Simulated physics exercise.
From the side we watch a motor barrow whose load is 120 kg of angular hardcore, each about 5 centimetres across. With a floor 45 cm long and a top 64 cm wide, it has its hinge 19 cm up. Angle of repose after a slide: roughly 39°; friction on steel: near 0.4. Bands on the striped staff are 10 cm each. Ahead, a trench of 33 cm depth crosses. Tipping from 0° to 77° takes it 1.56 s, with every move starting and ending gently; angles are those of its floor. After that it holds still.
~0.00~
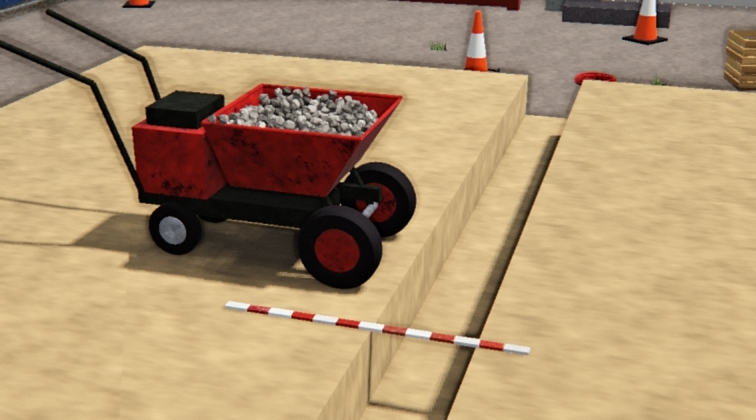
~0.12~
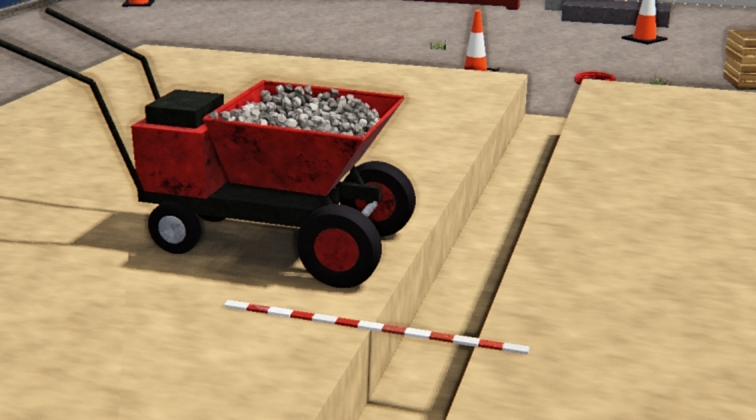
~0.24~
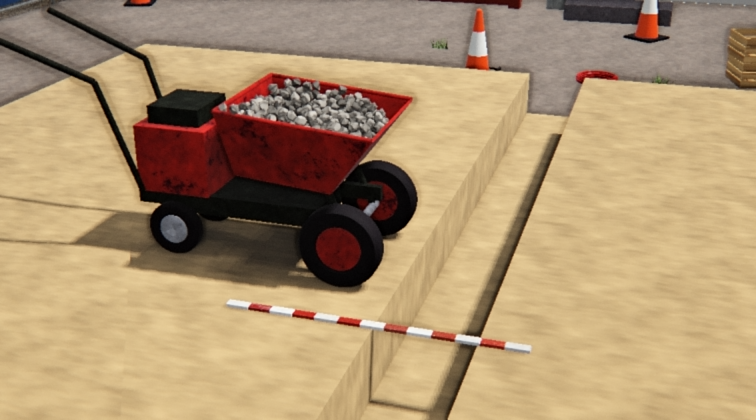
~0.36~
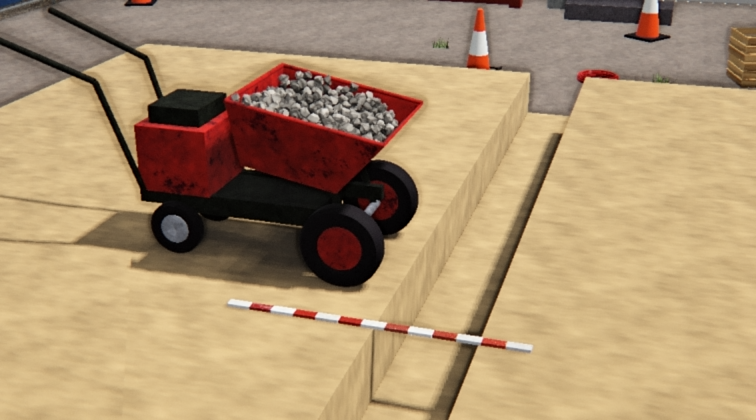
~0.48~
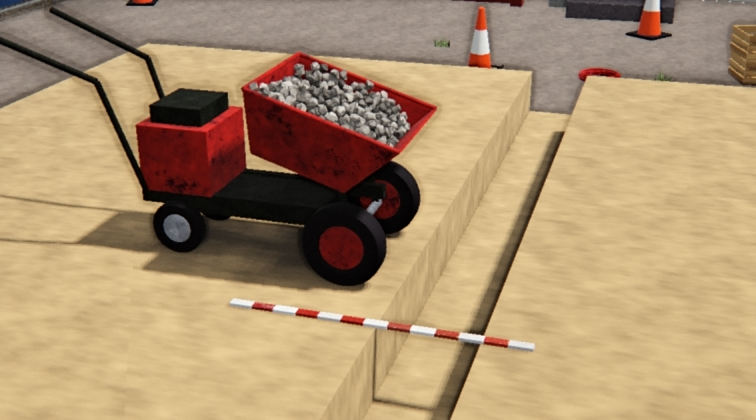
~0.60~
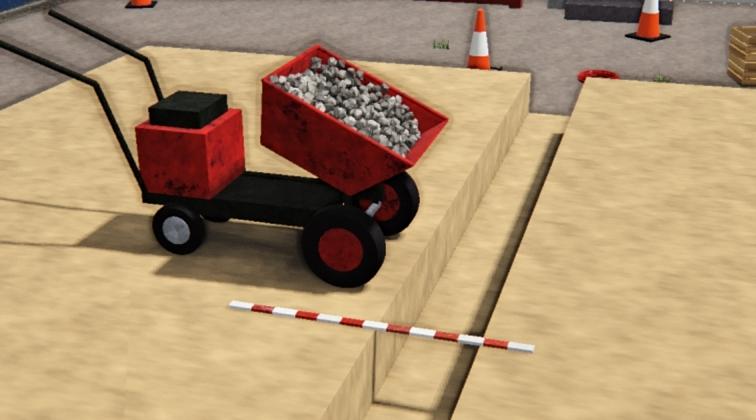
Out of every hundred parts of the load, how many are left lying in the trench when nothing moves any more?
Around 65 in every hundred.
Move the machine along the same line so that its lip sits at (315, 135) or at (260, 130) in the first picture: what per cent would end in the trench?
From the first place around 90 per cent, from the other around 70.
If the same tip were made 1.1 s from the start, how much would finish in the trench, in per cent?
Expected share: Around 55%.
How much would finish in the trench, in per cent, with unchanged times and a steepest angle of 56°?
Near 10 per cent then.
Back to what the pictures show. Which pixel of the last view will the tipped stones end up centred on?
Roughly (490, 314), I'd say.
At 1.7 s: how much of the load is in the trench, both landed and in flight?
Some 15 per cent.
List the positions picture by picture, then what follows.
In the first frame, the skip is at 0°, its lip at (360, 139); the top of the load is at (304, 101).
In the second frame, the skip is at 1°, its lip at (362, 139); the top of the load is at (299, 96); the stones move at 0.2 m/s on average.
In the third frame, lip at (372, 141), floor tilted 5°, highest stones at (302, 91); the stones move at 0.3 m/s on average.
In the fourth frame, the skip is at 10°, its lip at (384, 146); the top of the load is at (300, 84); the stones move at 0.5 m/s on average.
In the fifth frame, the skip is at 17°, its lip at (399, 153); the top of the load is at (309, 77); the stones move at 0.6 m/s on average.
In the sixth frame, the skip is at 25°, its lip at (413, 165); the top of the load is at (317, 71); the stones move at 0.6 m/s on average.
After 1.2 s the floor is at 65°; 99 % in the skip, 1 % in the trench; the foremost stones are at (480, 210).
After 1.7 s the floor is at 77°; 64 % in the skip, 15 % in the trench, 21 % past the trench; the foremost stones are at (585, 280).
After 2.0 s the floor is at 77°; 41 % in the skip, 29 % in the trench, 30 % past the trench; the foremost stones are at (629, 290).
After 4.0 s the floor is at 77°; 7 % in the skip, 65 % in the trench, 28 % past the trench; the foremost stones are at (635, 290).
